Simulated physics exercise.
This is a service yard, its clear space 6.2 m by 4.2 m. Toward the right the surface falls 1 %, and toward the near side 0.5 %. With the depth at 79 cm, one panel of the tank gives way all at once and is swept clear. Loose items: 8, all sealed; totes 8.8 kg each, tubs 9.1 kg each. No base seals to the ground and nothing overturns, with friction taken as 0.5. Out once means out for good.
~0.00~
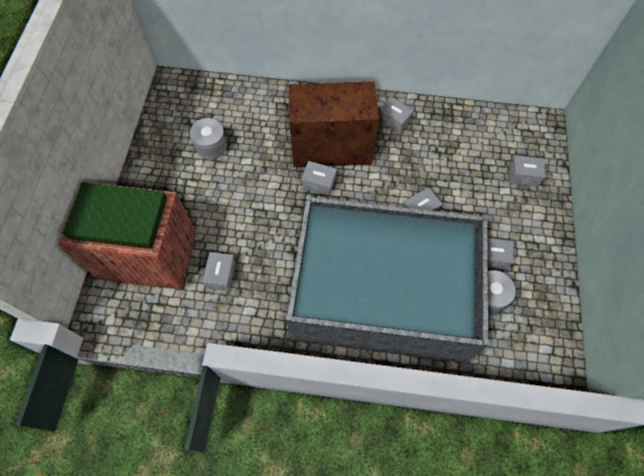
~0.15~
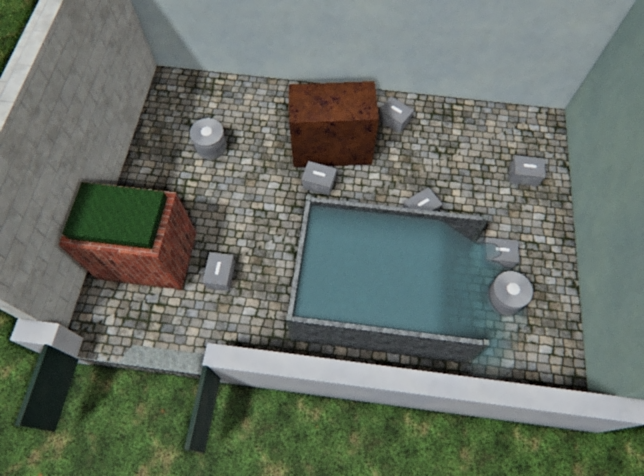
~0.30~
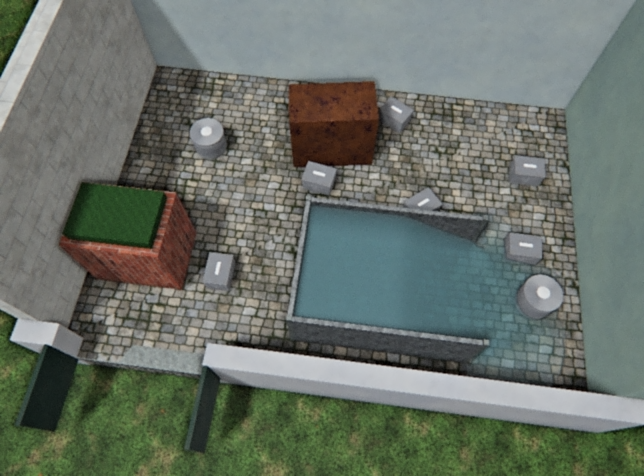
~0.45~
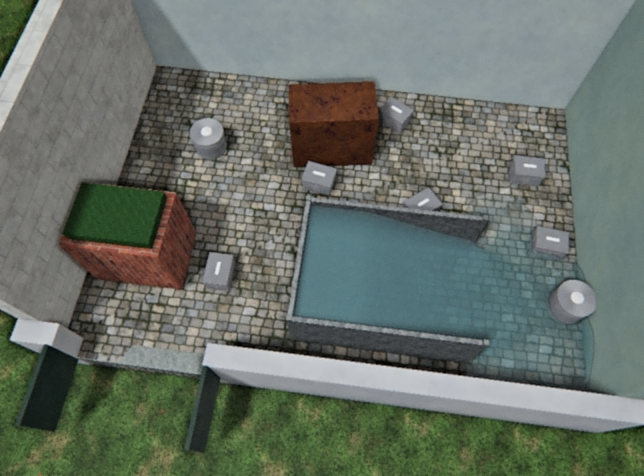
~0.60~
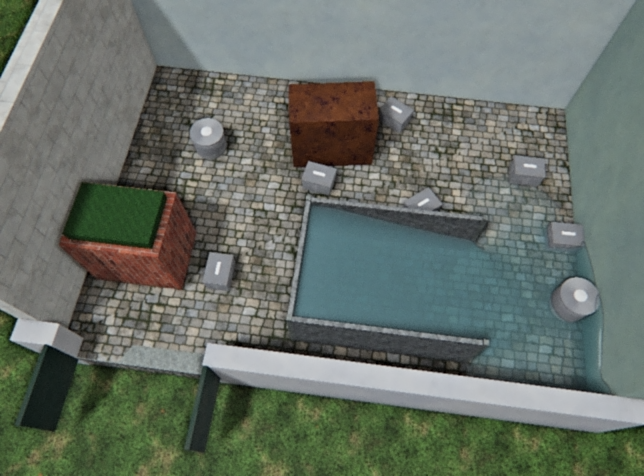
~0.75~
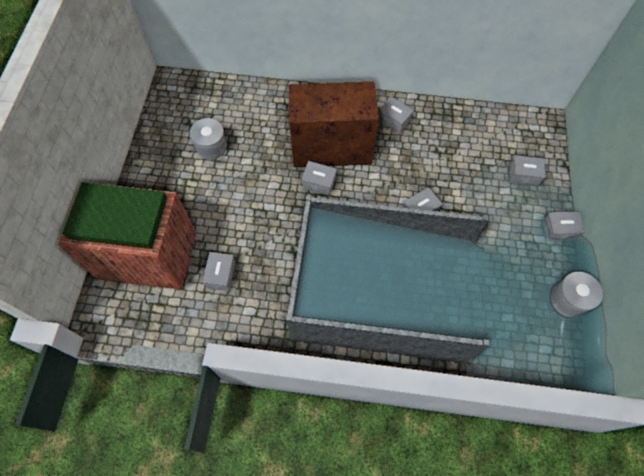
At the start, a walled, cobbled yard holds a full rectangular tank of water, with small grey blocks and cylinders scattered around. The tank's right side opens and water spreads across the paving, pushing a nearby block and cylinder toward the right wall, while the other objects stay in place.
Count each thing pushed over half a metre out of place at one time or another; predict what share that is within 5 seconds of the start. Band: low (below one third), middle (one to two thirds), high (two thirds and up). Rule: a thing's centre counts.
Middle.
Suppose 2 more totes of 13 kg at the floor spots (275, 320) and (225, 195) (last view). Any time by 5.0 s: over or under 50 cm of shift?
Taking them in turn, the first is below the mark and the second below the mark.
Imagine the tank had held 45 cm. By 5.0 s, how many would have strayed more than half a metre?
Result: 3.
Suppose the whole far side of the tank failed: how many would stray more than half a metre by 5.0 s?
The answer would then be 7.
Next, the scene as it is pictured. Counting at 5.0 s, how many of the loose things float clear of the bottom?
Tally: 4 of them.
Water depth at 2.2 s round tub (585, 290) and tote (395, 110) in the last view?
Close to 7 and 0 centimetres.
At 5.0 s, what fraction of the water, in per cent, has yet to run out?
Still held: Near 98 %.
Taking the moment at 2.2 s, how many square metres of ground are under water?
About 11.0 m2 is covered.
After 1.1 s 2 of 8 are over 50 cm from their spots; 2 afloat.
After 2.2 s 3 of 8 are over 50 cm from their spots; 1 afloat.
After 3.5 s 3 of 8 are over 50 cm from their spots; 3 afloat.
After 5.0 s 5 of 8 are over 50 cm from their spots, and 5 have been at some point; 4 afloat.
